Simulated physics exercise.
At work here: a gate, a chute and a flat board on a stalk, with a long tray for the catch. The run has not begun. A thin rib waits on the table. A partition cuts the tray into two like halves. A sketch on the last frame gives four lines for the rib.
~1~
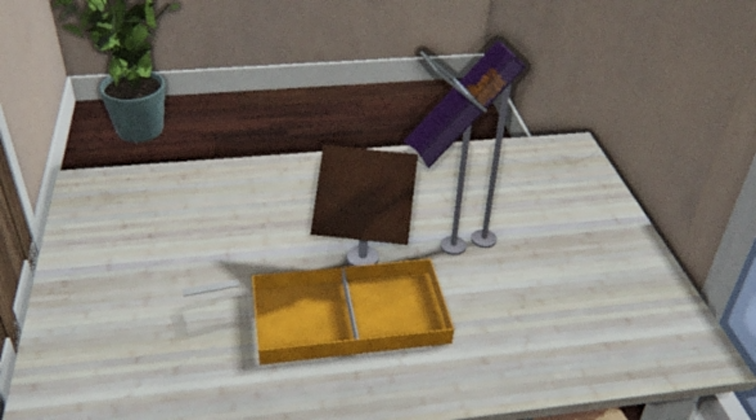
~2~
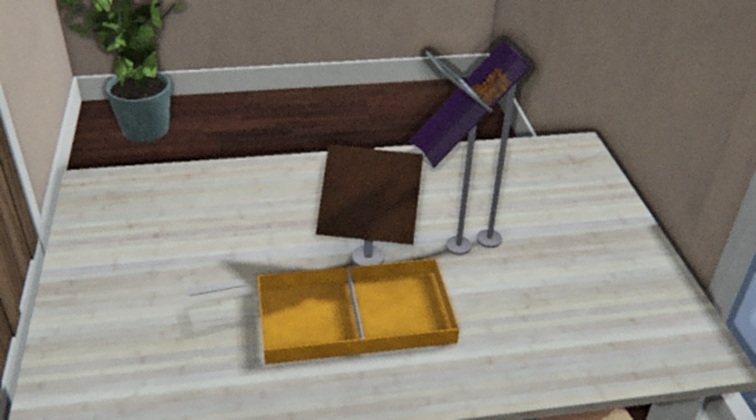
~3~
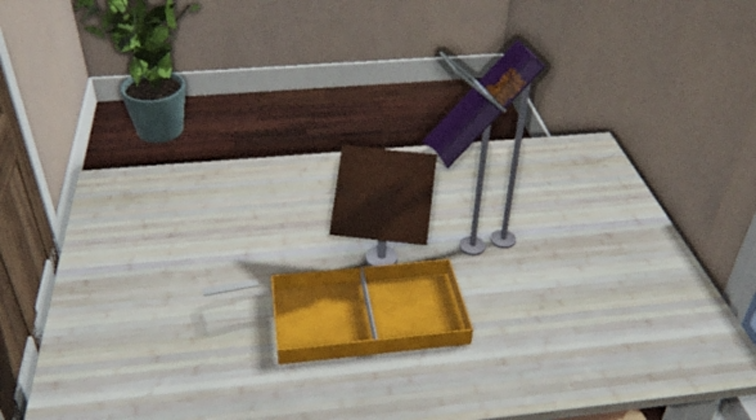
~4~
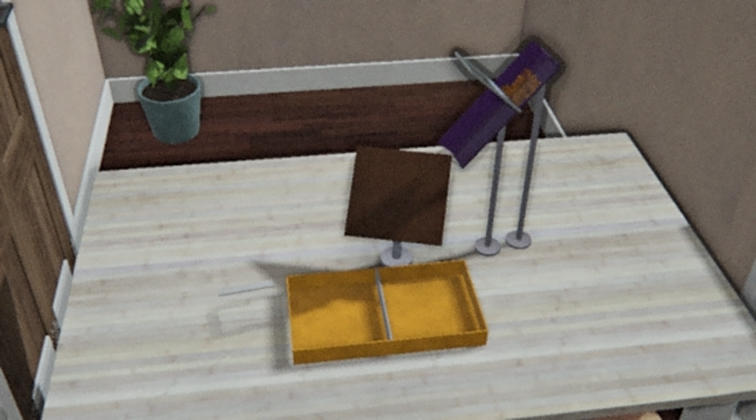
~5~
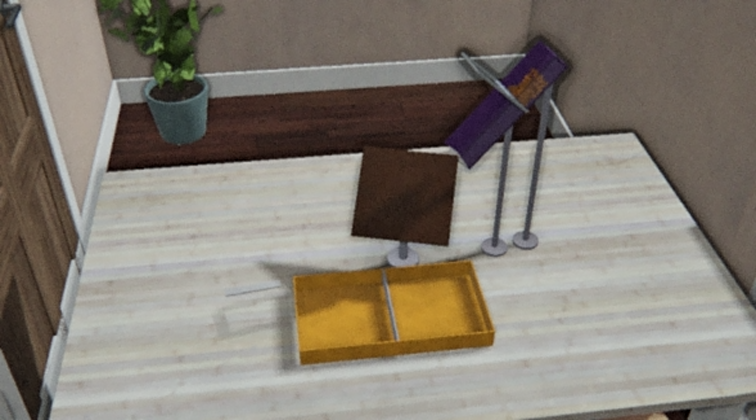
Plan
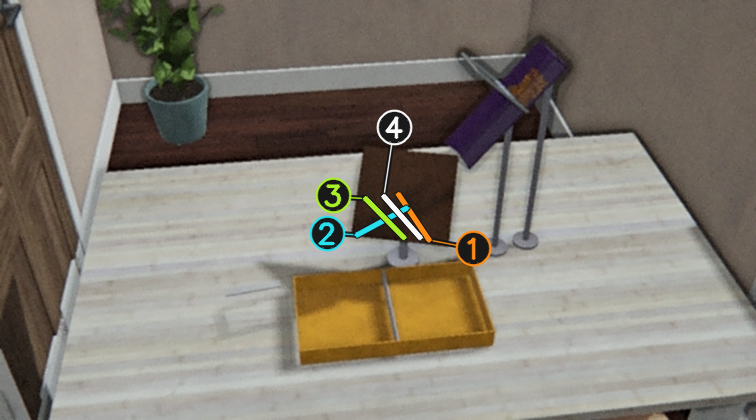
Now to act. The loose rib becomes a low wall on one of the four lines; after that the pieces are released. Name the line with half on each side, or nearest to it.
Line 2.
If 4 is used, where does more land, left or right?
The right half.
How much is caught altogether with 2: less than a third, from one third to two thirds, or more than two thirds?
It is more than two thirds.
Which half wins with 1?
The right half.
On the marked copy, line 1 from (398, 194) to (429, 240); line 2 from (406, 208) to (357, 235); line 3 from (365, 198) to (404, 237); line 4 from (383, 196) to (420, 237).
For line 1, of what is caught, only a few in the left half, all but a few in the right.
For line 2, of what is caught, close to two thirds in the left half, close to a third in the right.
For line 3, of what is caught, close to a quarter in the left half, the bulk in the right.
For line 4, of what is caught, only a few in the left half, all but a few in the right.
